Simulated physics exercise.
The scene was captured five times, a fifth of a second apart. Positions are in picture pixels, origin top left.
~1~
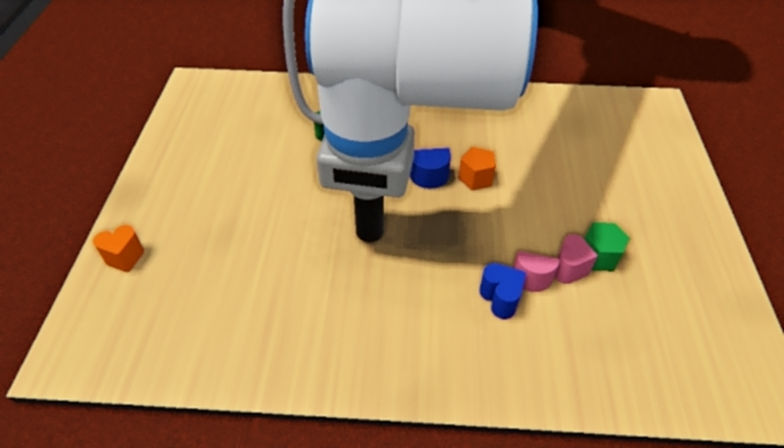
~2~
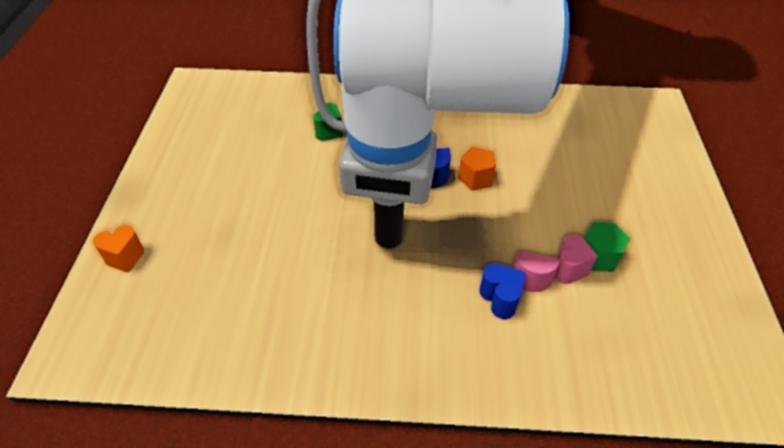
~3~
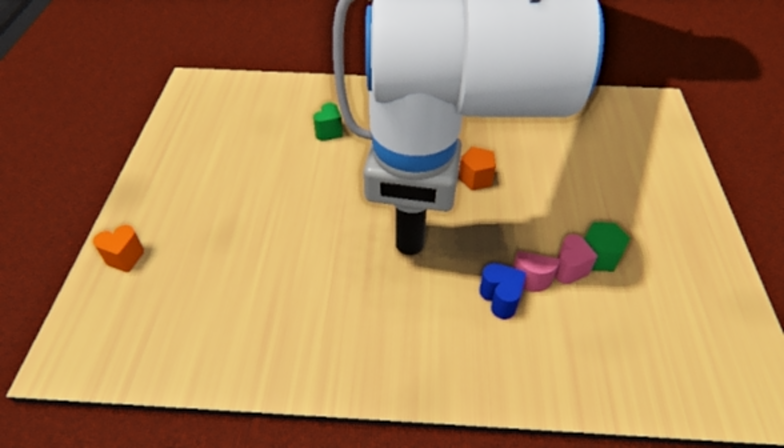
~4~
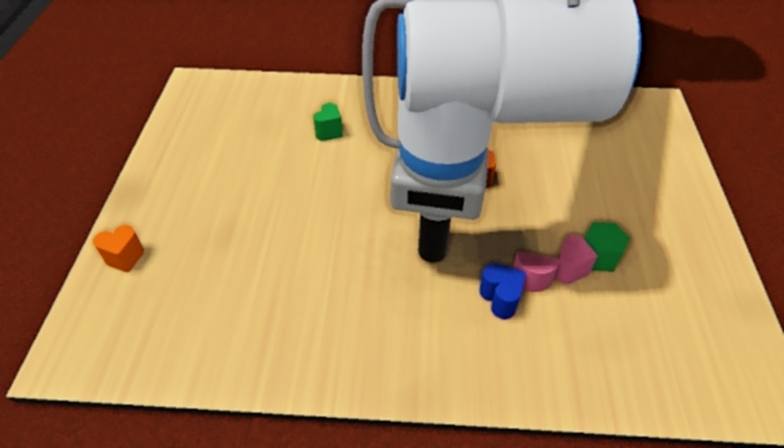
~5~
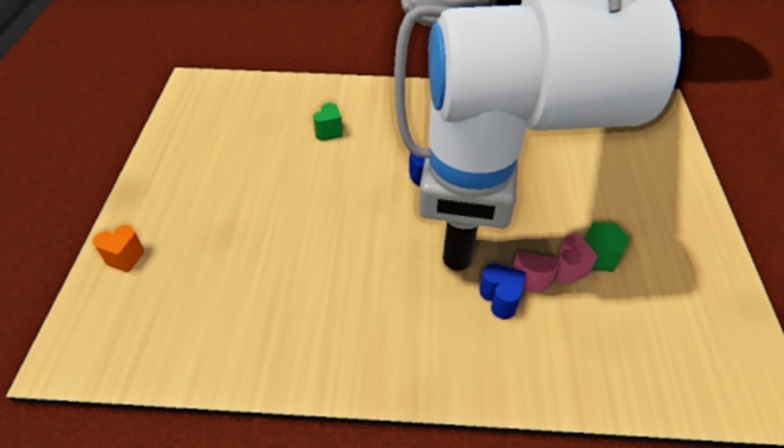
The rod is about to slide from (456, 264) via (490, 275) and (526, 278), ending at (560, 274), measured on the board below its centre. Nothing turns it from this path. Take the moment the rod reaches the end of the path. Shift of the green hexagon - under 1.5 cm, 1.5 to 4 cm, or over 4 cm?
Of the three bands, it's under 1.5 cm.
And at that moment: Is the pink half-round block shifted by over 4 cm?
Short answer: Yes.
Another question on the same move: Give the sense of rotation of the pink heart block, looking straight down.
It makes a counterclockwise turn.
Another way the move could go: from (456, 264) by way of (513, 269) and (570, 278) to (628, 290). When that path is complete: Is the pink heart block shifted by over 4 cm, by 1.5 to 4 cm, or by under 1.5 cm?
The largest band: Over 4 cm.
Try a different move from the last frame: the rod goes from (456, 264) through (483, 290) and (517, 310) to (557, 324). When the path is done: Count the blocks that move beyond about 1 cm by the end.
When the path ends, I think you'll find one block out of place by more than 1 cm.
On the path given first. One third of the way, rod at (491, 270); blue heart block at (514, 287).
Two thirds of the way, rod at (528, 273); blue heart block at (524, 293), turned 40° clockwise; pink half-round block at (565, 270), turned 35° clockwise.
At the end, rod at (562, 269); blue heart block at (524, 293), turned 40° clockwise; pink half-round block at (585, 282), turned 65° clockwise; pink heart block at (597, 255), turned 25° anticlockwise; green hexagon at (614, 234), turned 20° anticlockwise.
